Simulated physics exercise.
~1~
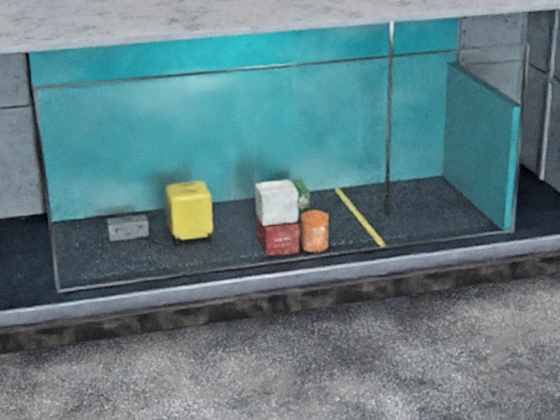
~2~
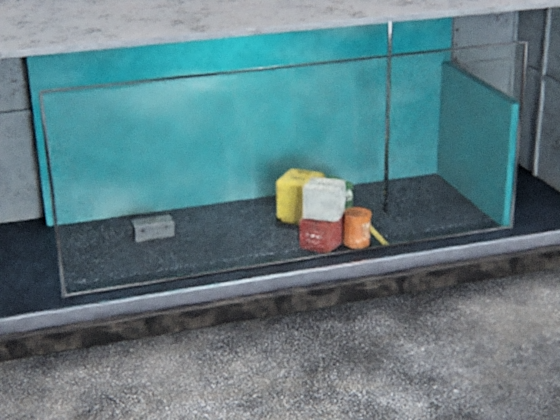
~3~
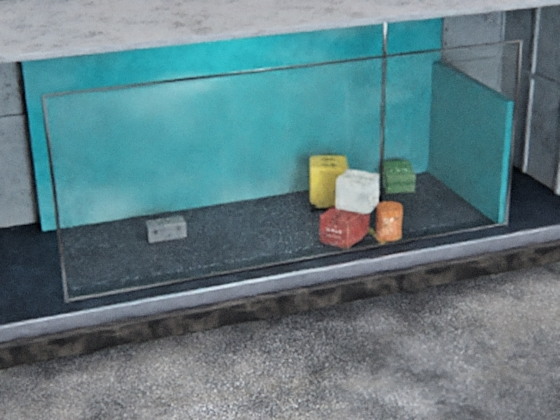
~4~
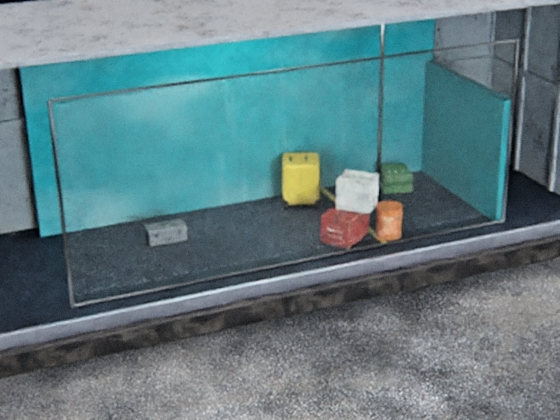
A yellow wheeled case, a small grey box and a cluster of white, red, orange and green loads stand on the dark floor of a van bay with a teal back wall, seen from above one long side as the view drifts slightly. The loads slide right toward a yellow floor line, the yellow case rolling farthest and closing up on the cluster. The green pack ends up on its side, farther right. The yellow case then rolls back left a little while the others stay put. Finally, the orange bucket stands upright and the green pack lies beyond the mostly hidden line.
